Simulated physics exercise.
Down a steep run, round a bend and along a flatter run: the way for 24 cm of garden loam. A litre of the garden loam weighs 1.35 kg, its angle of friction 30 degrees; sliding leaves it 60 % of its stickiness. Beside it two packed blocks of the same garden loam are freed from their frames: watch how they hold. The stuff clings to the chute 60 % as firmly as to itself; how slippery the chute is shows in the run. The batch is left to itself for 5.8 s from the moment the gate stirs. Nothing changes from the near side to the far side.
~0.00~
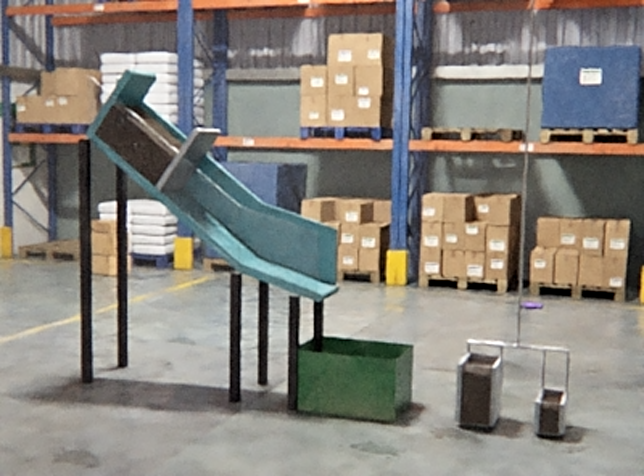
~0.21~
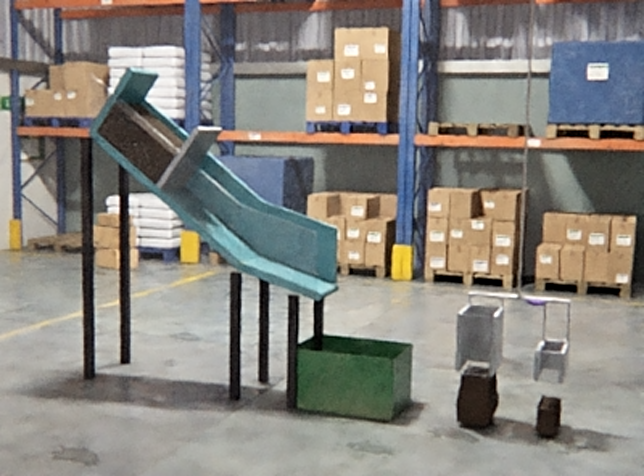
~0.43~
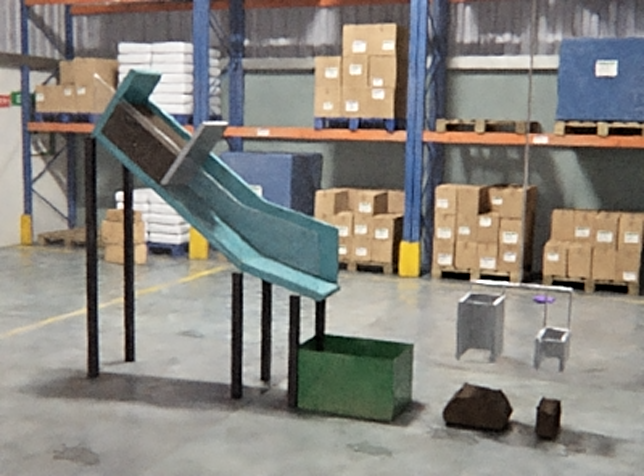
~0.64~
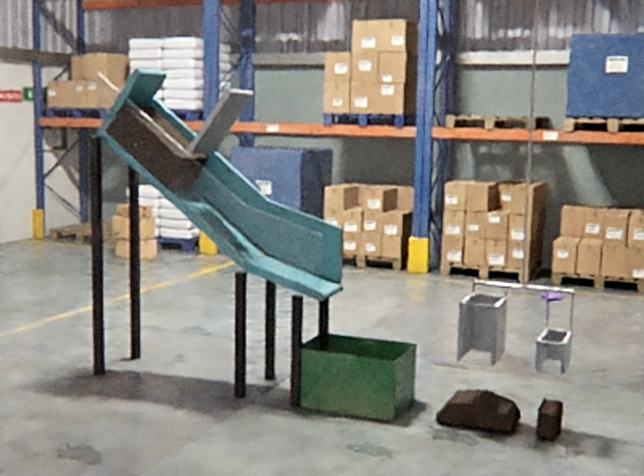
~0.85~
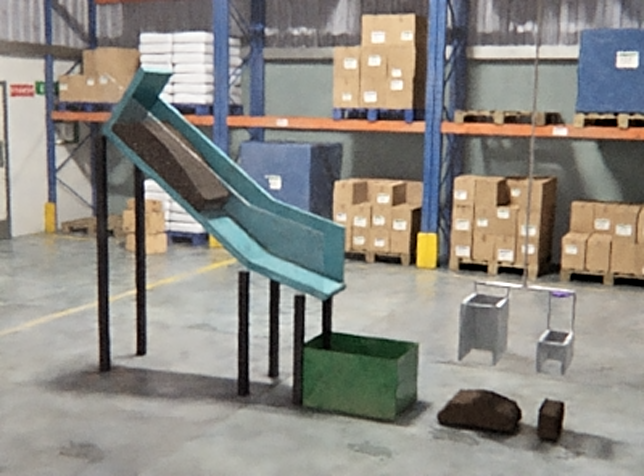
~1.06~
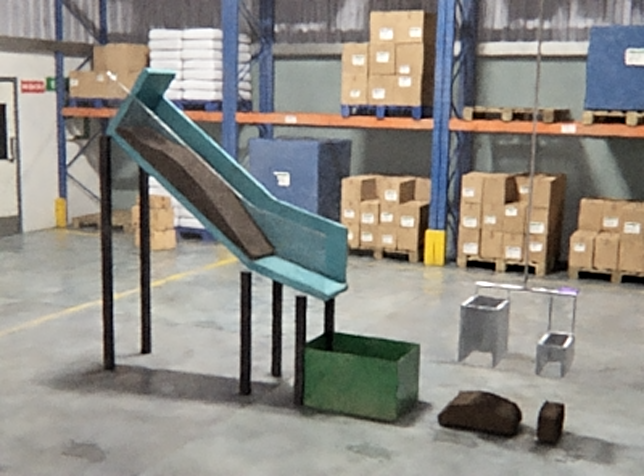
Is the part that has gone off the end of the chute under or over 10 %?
Expect over 10 %.
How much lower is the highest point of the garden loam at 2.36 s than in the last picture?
About 4.5 cm.
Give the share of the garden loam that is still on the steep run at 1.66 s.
Near 35 %.
By 1.66 s, 33 % is on the steep run, 64 % on the flatter one and 3 % past the end.
By 2.36 s, 7 % is on the steep run, 35 % on the flatter one and 57 % past the end.
By 3.07 s, 6 % is on the steep run, 24 % on the flatter one and 70 % past the end.
By 3.77 s, 6 % is on the steep run, 24 % on the flatter one and 70 % past the end.
By 6.19 s, at the end, 6 % is on the steep run, 24 % on the flatter one and 70 % past the end.
